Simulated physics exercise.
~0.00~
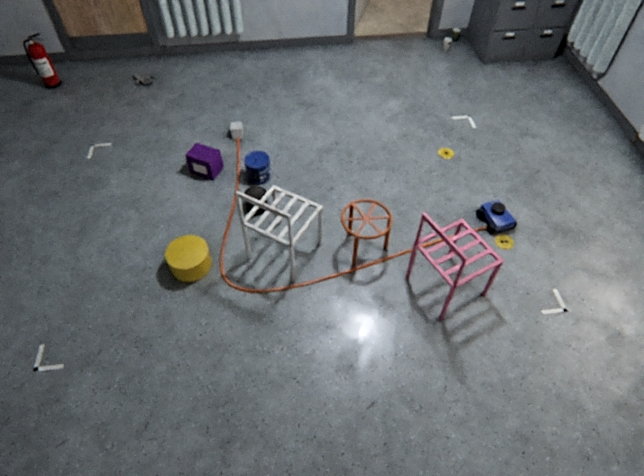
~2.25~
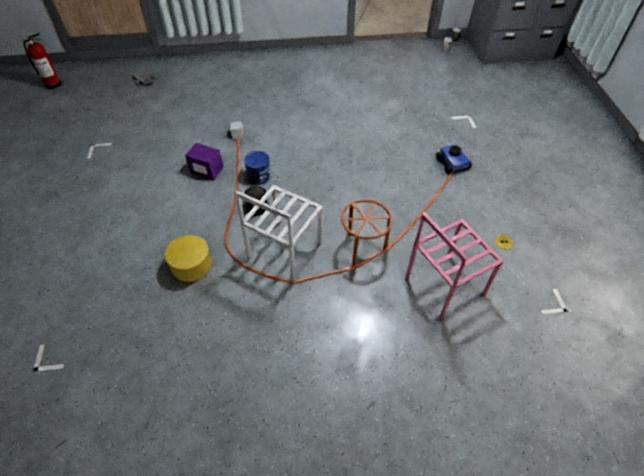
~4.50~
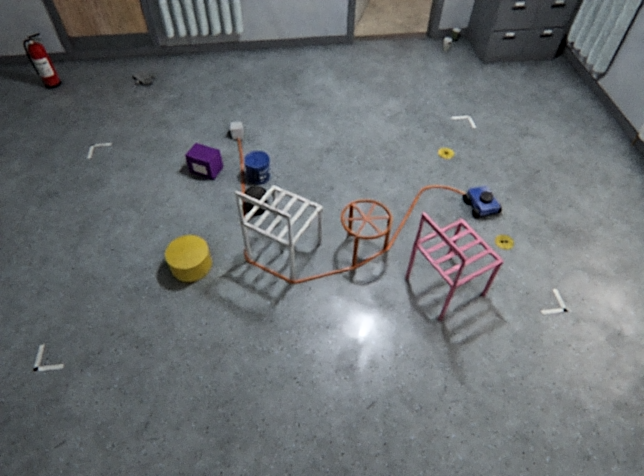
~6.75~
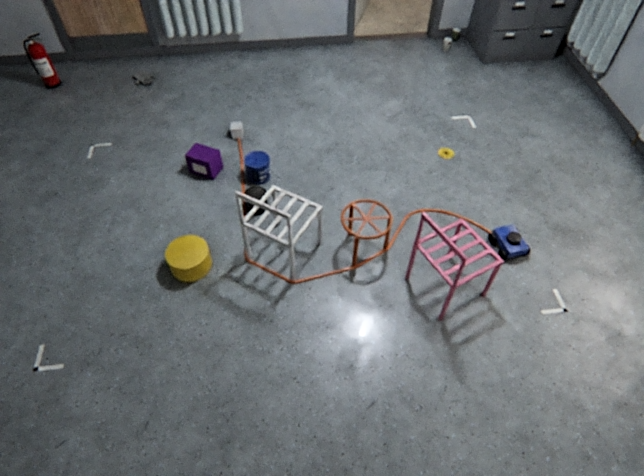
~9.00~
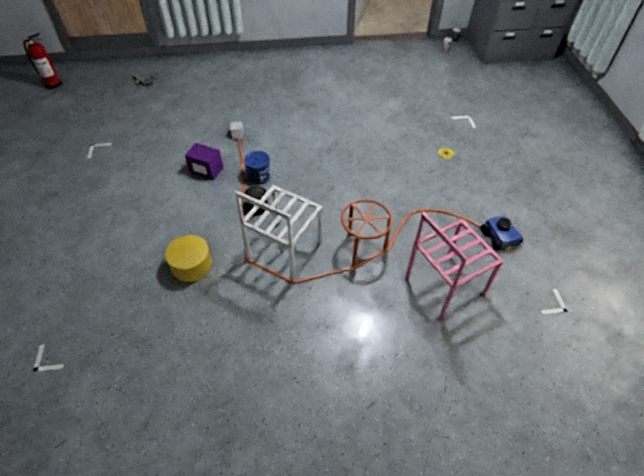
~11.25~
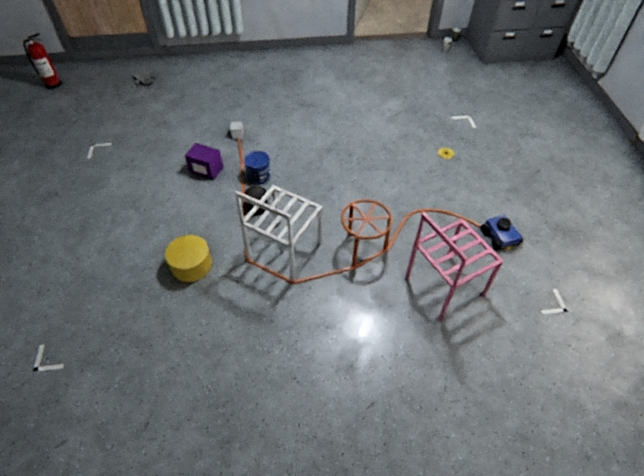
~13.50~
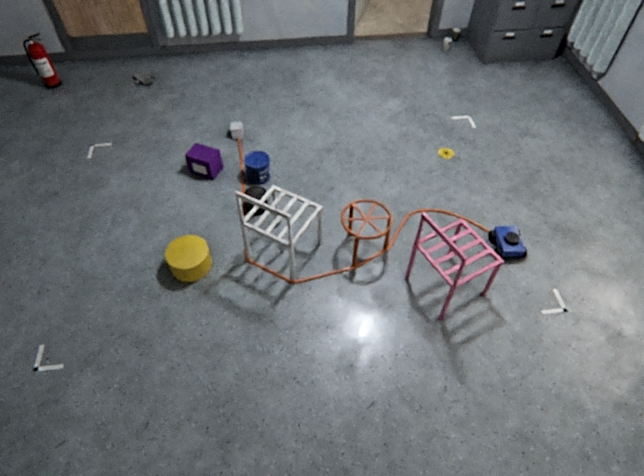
A small blue cart trailing an orange lead starts beside a yellow mark at the right of a grey ward floor, seen from above. The lead runs back past a pink chair, an orange stool and a white chair to a pale block near a purple carton, a blue bin and a black pot, with a yellow tub at left. The cart moves up and left to another yellow mark, then returns down and right as the lead bends behind it. It shifts slightly around the first mark and ends right of the pink chair, the furniture still standing in place.
